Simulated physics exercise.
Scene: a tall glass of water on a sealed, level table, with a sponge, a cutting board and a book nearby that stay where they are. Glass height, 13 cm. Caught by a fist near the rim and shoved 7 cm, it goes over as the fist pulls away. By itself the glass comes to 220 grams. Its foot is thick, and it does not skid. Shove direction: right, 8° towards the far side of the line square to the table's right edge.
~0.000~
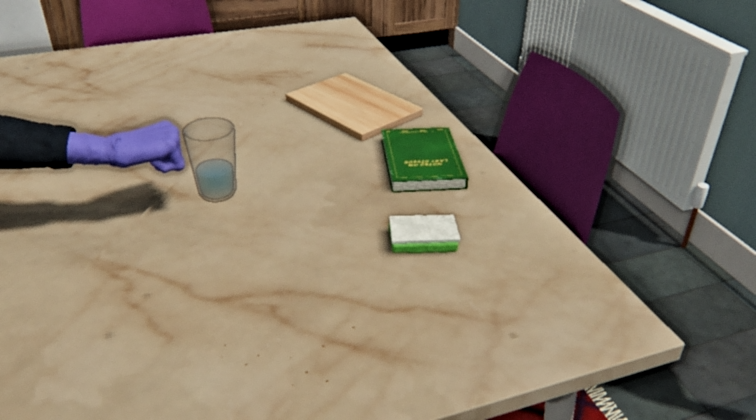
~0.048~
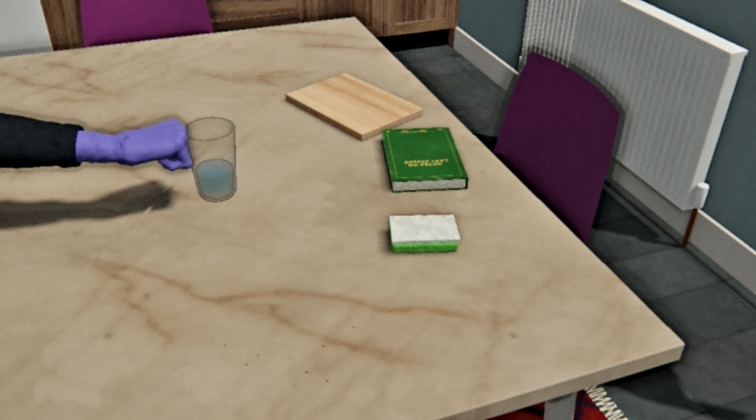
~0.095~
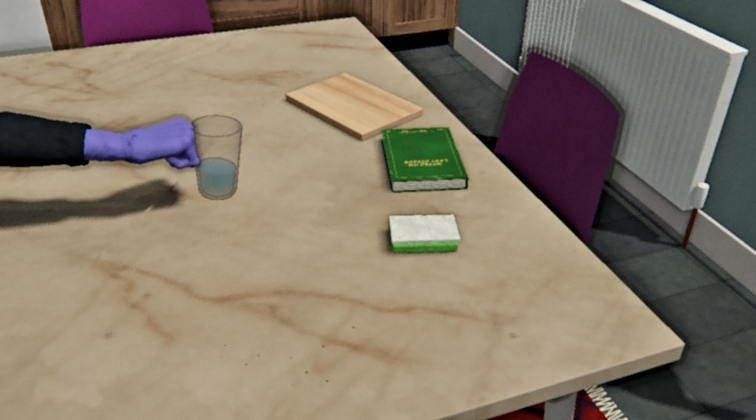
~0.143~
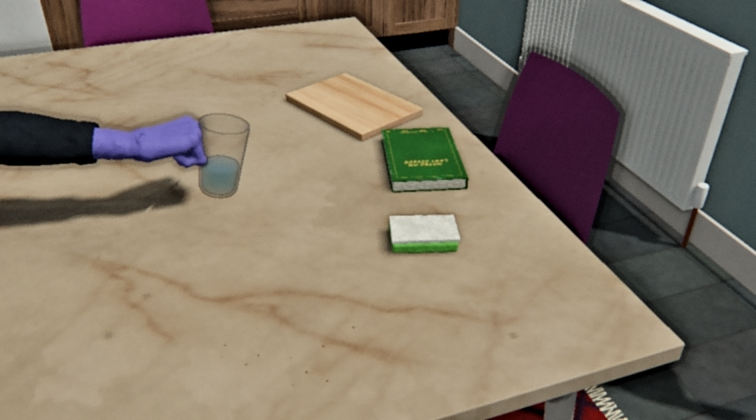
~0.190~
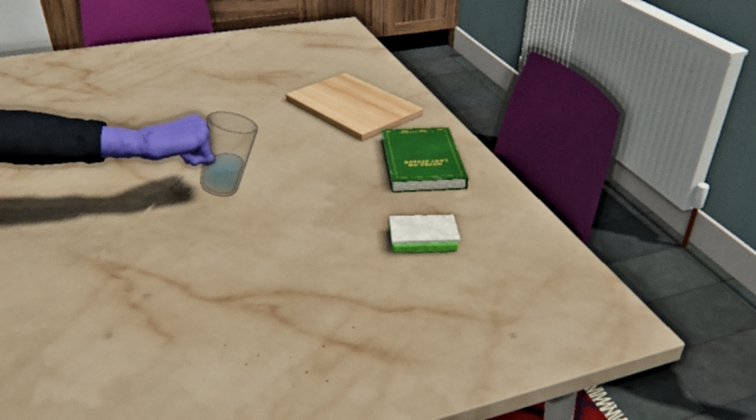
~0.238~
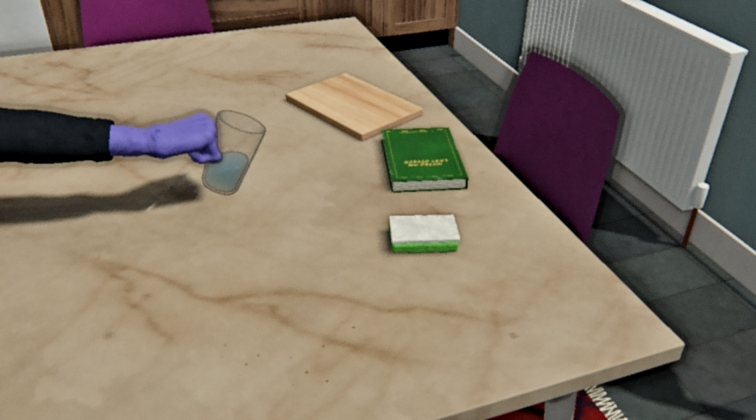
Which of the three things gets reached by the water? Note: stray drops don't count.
Sponge: Not reached; cutting board: Reached; book: Reached.
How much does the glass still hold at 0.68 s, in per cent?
About 70 %.
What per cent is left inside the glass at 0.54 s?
About 100 %.
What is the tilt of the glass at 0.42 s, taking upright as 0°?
It leans roughly 48° from upright.
After 0.42 s the tilt is 49° and 100 per cent is in the glass, 0 has run off the table; wet so far, nothing.
After 0.54 s the tilt is 82° and 100 per cent is in the glass, 0 has run off the table; wet so far, nothing.
After 0.68 s the tilt is 86° and 70 per cent is in the glass, 0 has run off the table; wet so far, nothing.
After 0.92 s the tilt is 86° and 29 per cent is in the glass, 0 has run off the table; wet so far, cutting board, book.
In the end 10 per cent is in the glass, 0 has run off the table; wet so far, cutting board, book.
